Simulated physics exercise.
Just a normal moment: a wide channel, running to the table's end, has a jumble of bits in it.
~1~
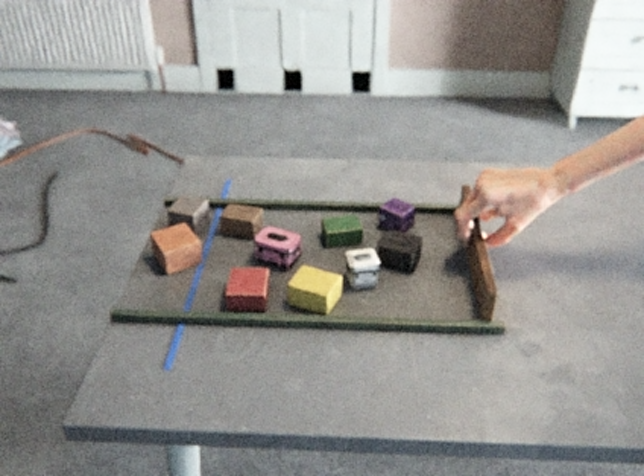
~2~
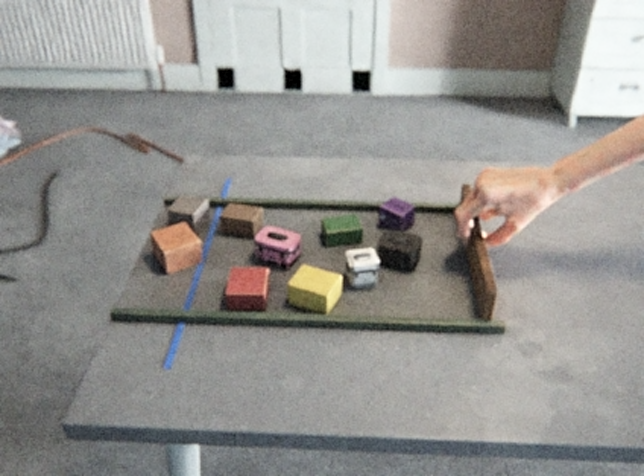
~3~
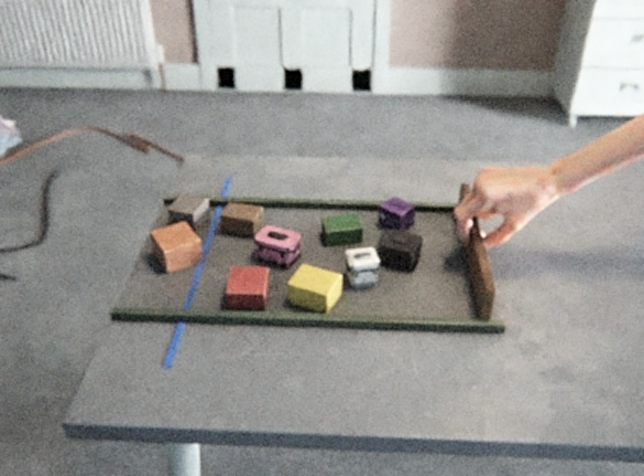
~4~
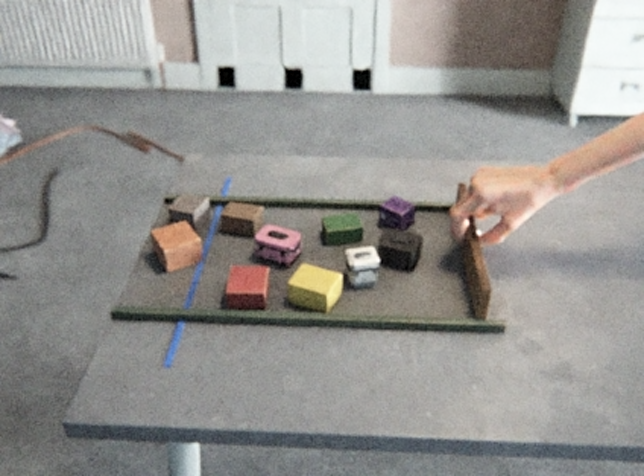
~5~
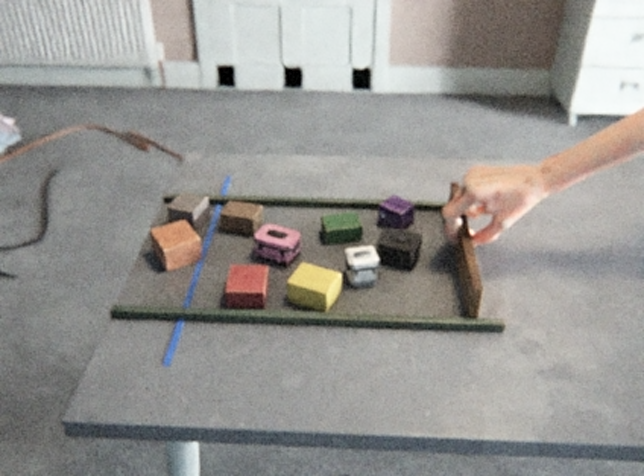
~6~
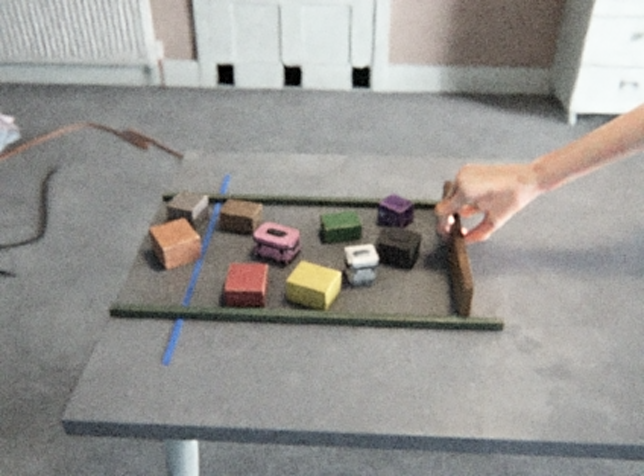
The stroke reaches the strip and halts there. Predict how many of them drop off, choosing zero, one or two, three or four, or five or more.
Most likely the sweep will knock off one or two.
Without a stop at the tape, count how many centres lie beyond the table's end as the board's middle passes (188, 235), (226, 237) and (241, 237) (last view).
Place by place: 4, 1 and 0.
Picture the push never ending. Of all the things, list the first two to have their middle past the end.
Orange block, then grey block.
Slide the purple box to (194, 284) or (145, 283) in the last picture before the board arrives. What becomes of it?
In turn it goes down, then goes down.
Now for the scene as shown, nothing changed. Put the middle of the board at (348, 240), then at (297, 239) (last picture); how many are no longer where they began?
Moved so far: 4, later 8.
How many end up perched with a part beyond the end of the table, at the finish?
The tally is 3.
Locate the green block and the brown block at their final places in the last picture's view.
The green block settles near (188, 225); as for the brown block, near (178, 207).
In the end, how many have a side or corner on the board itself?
5 in contact.
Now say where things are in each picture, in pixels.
The first picture shows grey block (189, 216); orange block (176, 248); brown block (242, 221); board (475, 248); tape (204, 257).
The second picture shows orange block (176, 247); purple box (397, 215).
The third picture shows brown block (242, 220); black case (399, 250).
The fourth picture shows grey block (189, 214); pink case (279, 246).
The fifth picture shows orange block (176, 245); green block (342, 228).
The sixth picture shows grey block (188, 211); orange block (175, 243); brown block (241, 216); board (455, 244); tape (203, 252).
Early on, none off yet; grey block at rest near (188, 211); orange block at rest near (175, 243); brown block at rest near (241, 216).
A while later, none off yet; grey block moving near (181, 210); orange block travelled about its own width near (139, 240); brown block travelled about its own width near (211, 209).
Finally, the number that fall off is one or two; lost, orange block.
